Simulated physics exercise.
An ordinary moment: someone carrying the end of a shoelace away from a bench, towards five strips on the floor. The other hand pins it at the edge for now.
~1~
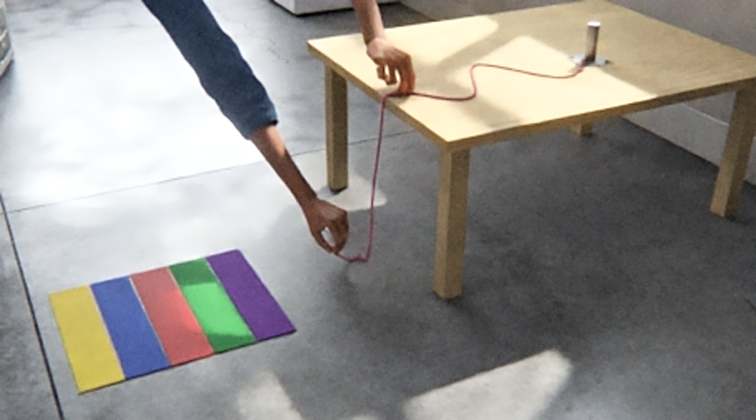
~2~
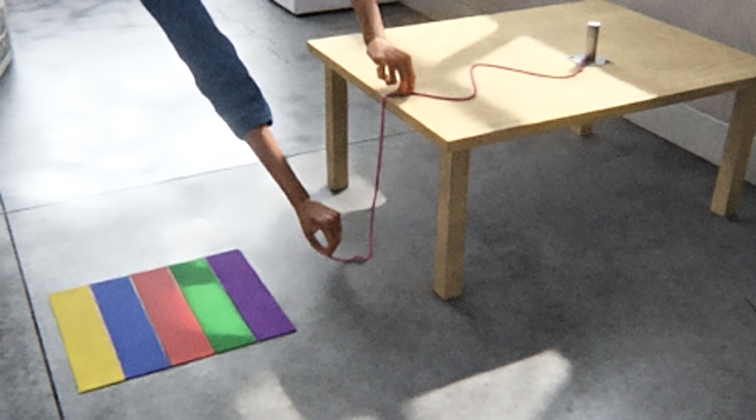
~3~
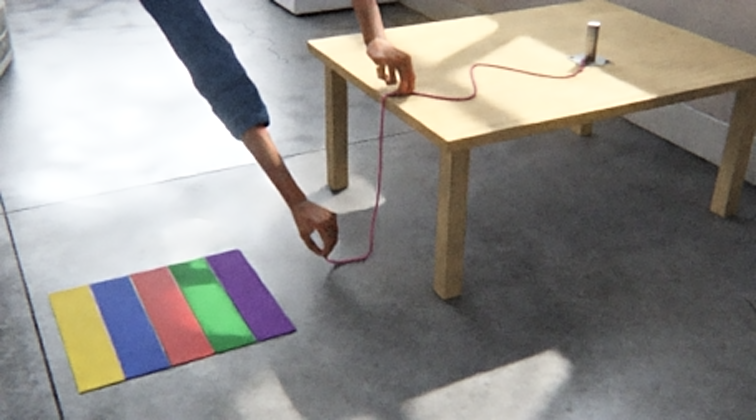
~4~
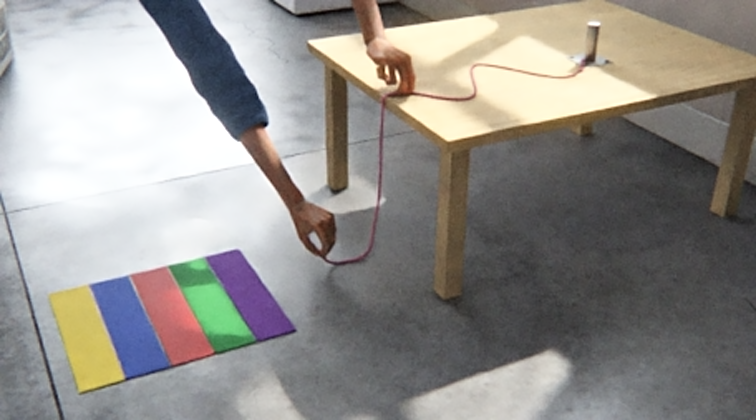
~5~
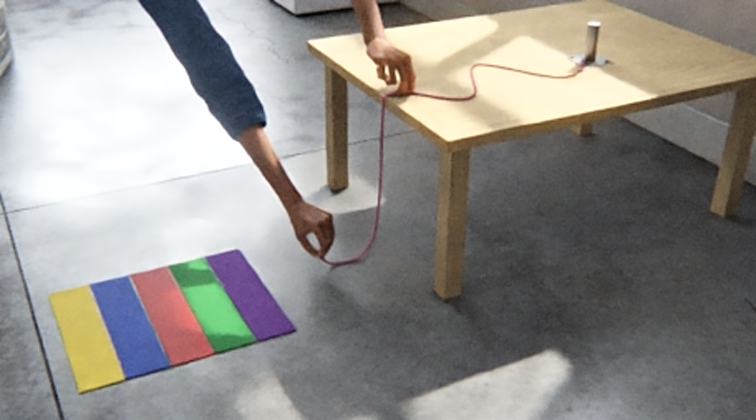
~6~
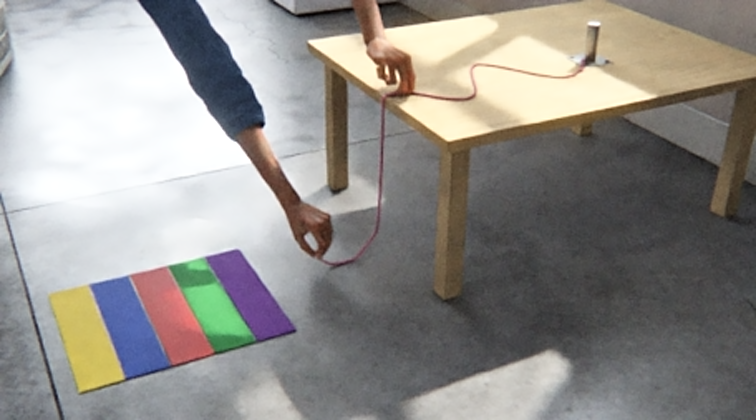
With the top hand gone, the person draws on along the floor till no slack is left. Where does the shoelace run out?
It halts on the yellow strip.
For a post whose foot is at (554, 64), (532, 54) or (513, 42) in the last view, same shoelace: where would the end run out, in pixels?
Try by try, around (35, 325), (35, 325) and (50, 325).
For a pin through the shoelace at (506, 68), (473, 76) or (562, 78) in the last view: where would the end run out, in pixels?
About (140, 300), (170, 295) and (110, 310).
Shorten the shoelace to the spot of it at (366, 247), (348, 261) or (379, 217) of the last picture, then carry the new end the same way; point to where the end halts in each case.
In that order: (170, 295), (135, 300) and (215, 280).
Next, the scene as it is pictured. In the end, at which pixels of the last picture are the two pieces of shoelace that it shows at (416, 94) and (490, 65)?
About (320, 147), and the other about (466, 82).
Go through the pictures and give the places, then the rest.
In the first picture, end (333, 251); purple (266, 319); green (226, 330); red (185, 342); blue (141, 354); yellow (95, 366).
In the second picture, end (326, 253); shoelace through (577, 73) (503, 68) (475, 85) (416, 94) (380, 153) (371, 231).
In the third picture, end (323, 254).
In the fourth picture, end (321, 254); shoelace through (577, 73) (503, 68) (475, 85) (416, 94) (381, 153) (373, 231).
In the fifth picture, end (319, 255).
In the sixth picture, end (317, 255); shoelace through (577, 73) (503, 68) (475, 85) (416, 94) (382, 153) (376, 230).
A little later, end near (152, 297); over red.
Next, end near (110, 308); over blue.
When it is tight, end near (85, 314); over yellow. Over yellow.
